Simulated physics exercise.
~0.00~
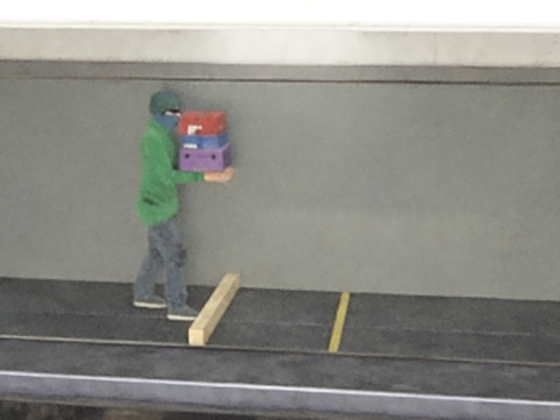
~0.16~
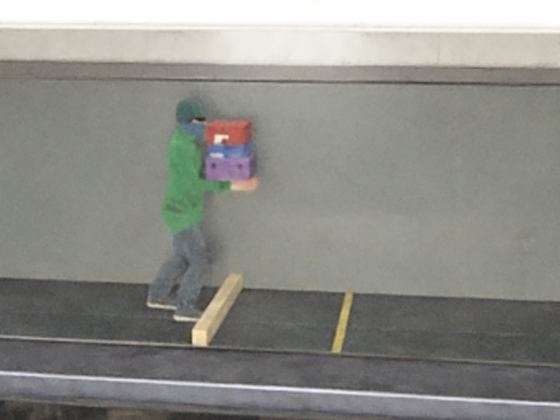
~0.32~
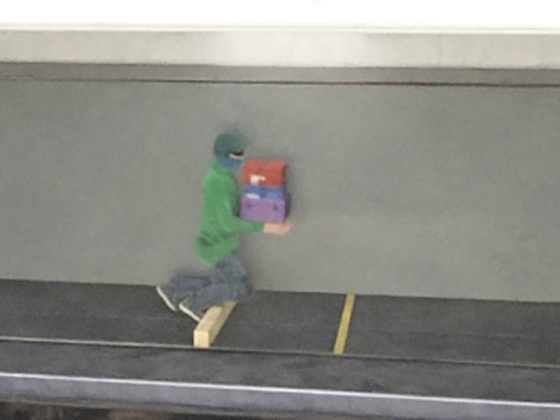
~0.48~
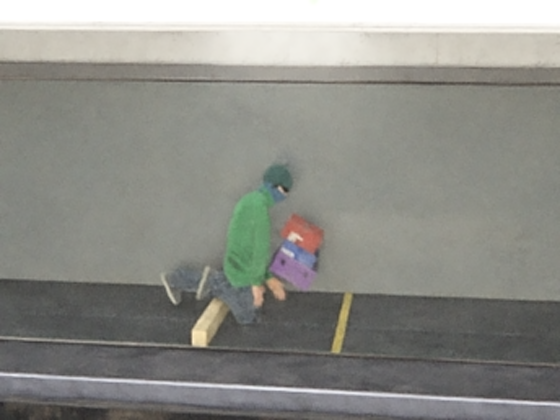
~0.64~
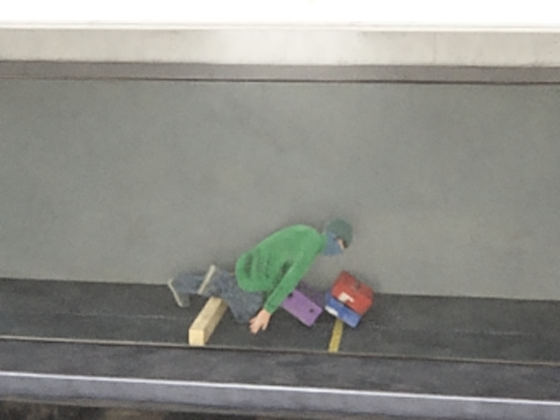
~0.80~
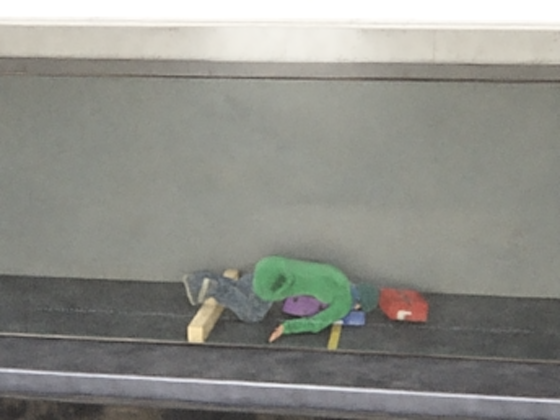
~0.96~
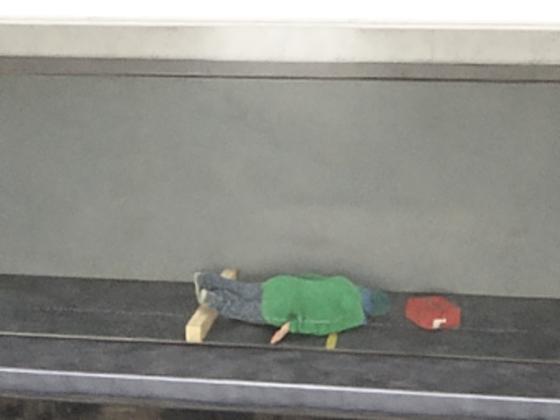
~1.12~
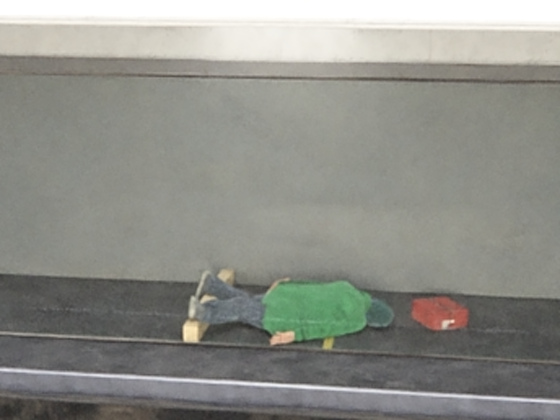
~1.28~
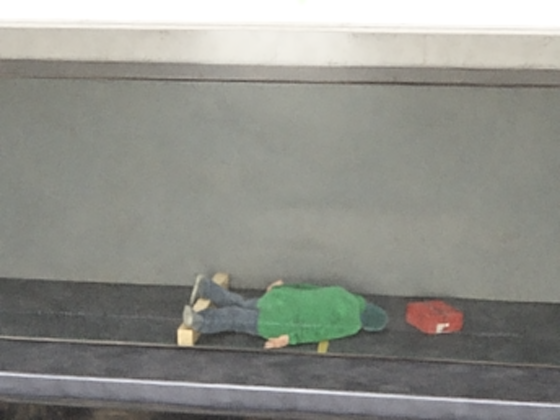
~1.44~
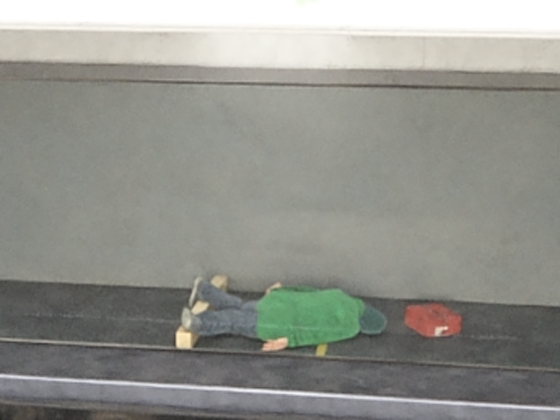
The clip shows a figure in a green top carrying stacked red, blue and purple boxes, moving right, tripping over a wooden rail and pitching forward as the boxes spill. The figure ends lying face down across the yellow line, with only the red box visible beyond the head.
